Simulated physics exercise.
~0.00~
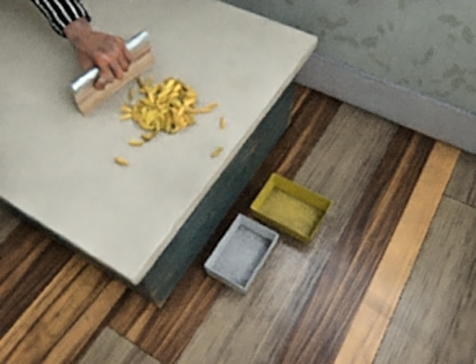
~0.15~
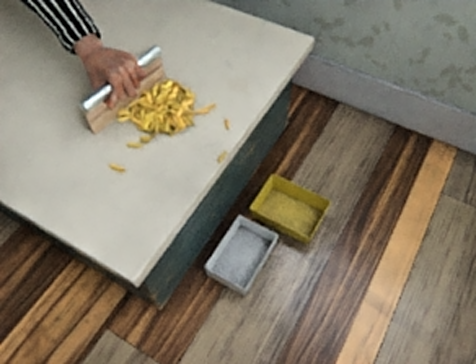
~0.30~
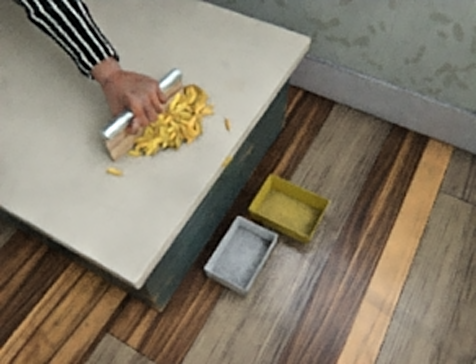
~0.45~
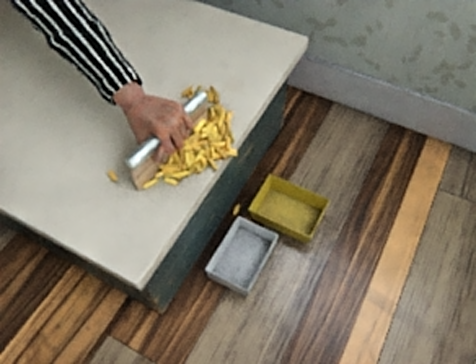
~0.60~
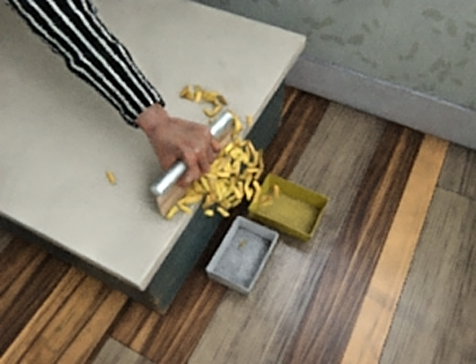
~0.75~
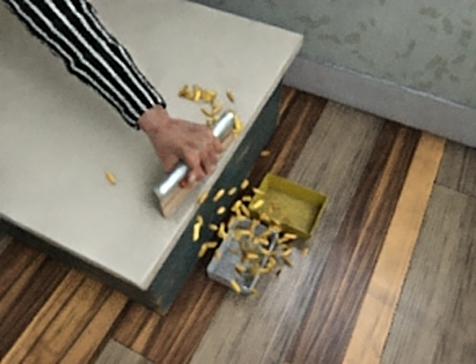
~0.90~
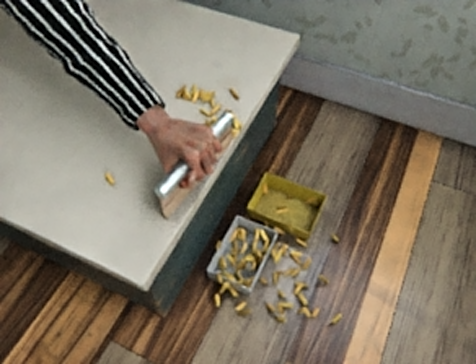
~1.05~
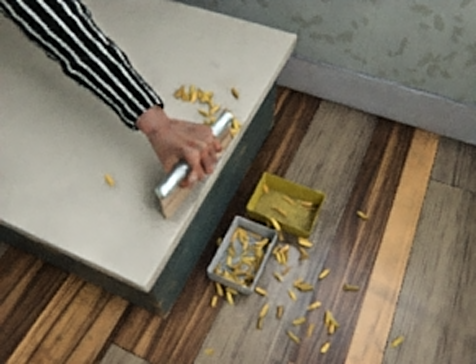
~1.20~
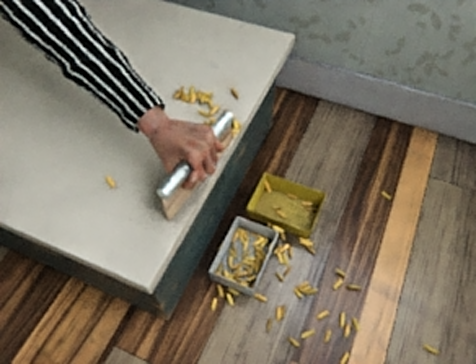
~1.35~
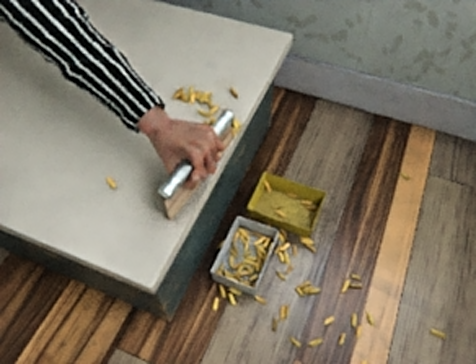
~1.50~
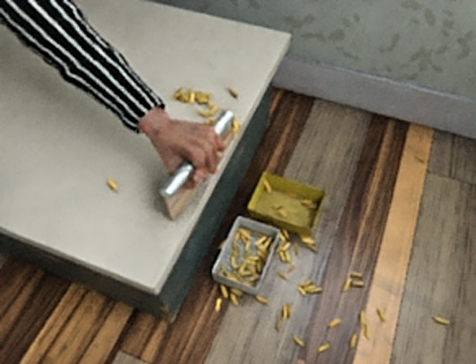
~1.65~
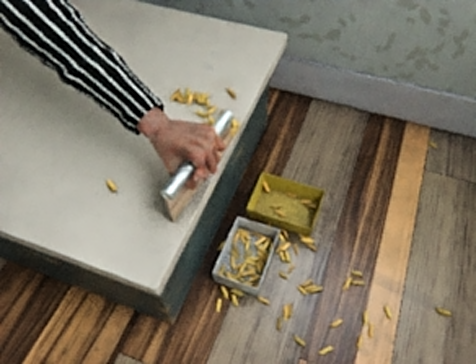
A hand pushes dry pasta off a table edge with a scraper, filling tins and littering the floor.
